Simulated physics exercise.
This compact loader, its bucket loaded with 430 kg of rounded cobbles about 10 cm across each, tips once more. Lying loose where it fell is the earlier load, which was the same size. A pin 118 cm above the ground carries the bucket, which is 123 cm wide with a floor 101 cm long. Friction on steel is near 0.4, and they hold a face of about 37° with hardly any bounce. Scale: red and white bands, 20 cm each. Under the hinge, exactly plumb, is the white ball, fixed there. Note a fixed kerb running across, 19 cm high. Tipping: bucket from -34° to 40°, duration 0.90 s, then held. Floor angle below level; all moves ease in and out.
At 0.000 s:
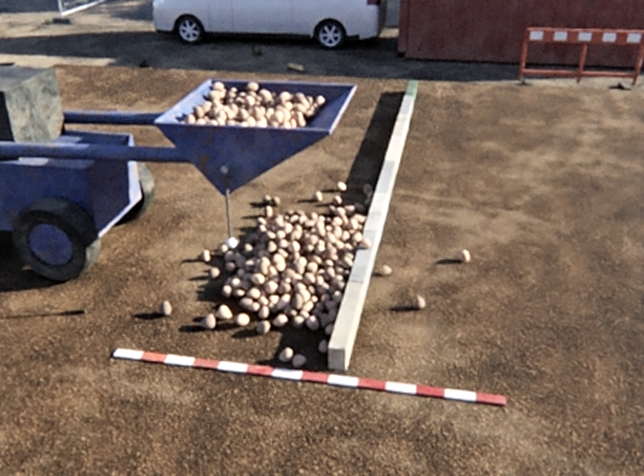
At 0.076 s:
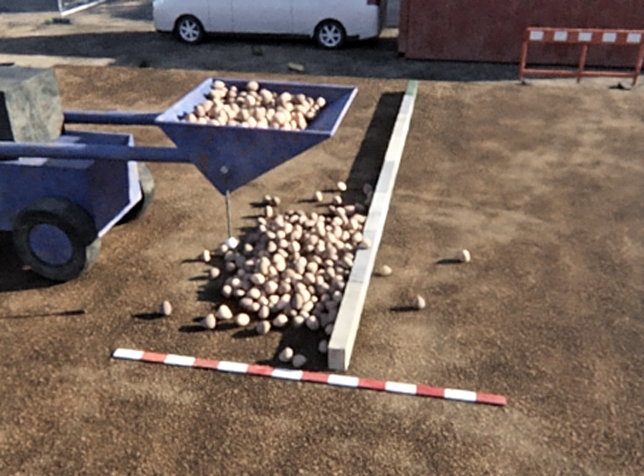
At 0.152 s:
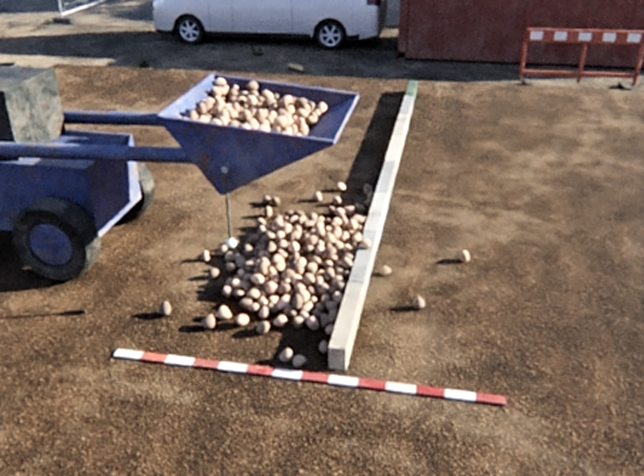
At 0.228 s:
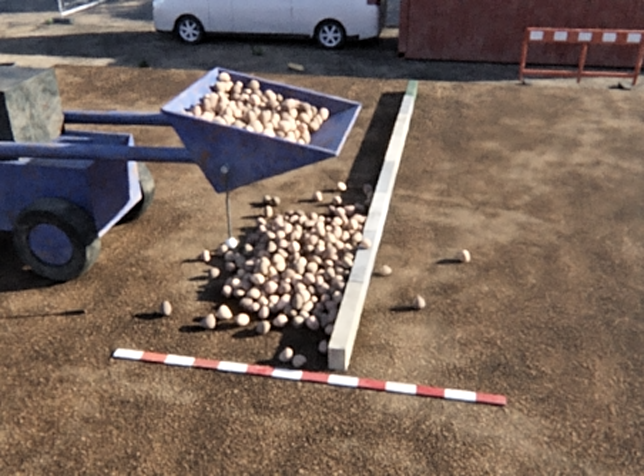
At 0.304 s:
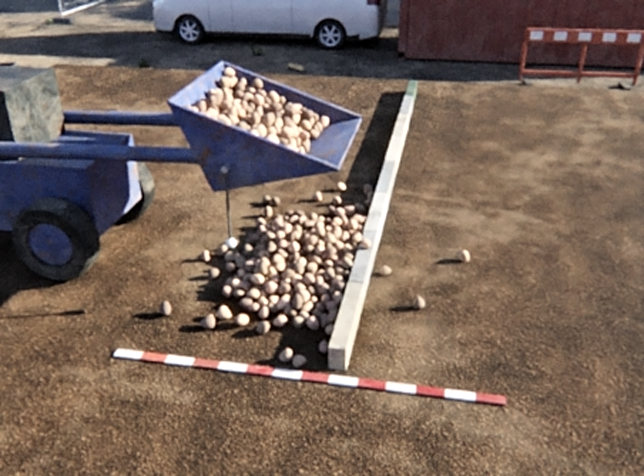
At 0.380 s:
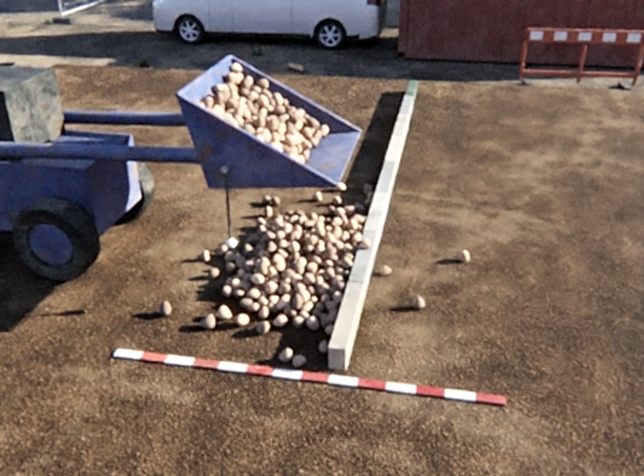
Blue loader bucket full of rounded cobbles slowly tilting down to the right above a loose stone pile beside a pale kerb.
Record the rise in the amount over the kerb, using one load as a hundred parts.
Rise: About 42 parts in every hundred.
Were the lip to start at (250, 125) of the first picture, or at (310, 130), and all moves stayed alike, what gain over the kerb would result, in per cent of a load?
About 0 per cent for the first, 25 per cent for the second.
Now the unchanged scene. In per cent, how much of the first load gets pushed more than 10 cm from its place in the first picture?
Close to 5 in a hundred of them.
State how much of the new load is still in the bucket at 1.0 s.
Held: Around 75 % of the load.
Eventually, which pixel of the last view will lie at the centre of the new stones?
Centre: Approx. (353, 260).
After 0.7 s the floor is at 29°; in per cent of one load, 100 in the bucket, 99 on this side of the kerb, 1 over the kerb; the foremost stones are at (380, 265).
After 1.0 s the floor is at 40°; in per cent of one load, 77 in the bucket, 122 on this side of the kerb, 1 over the kerb; the foremost stones are at (382, 256).
After 1.4 s the floor is at 40°; in per cent of one load, 19 in the bucket, 163 on this side of the kerb, 19 over the kerb; the foremost stones are at (433, 279).
After 4.2 s the floor is at 40°; in per cent of one load, 0 in the bucket, 157 on this side of the kerb, 43 over the kerb; the foremost stones are at (556, 290). Net gain over the kerb, 42.
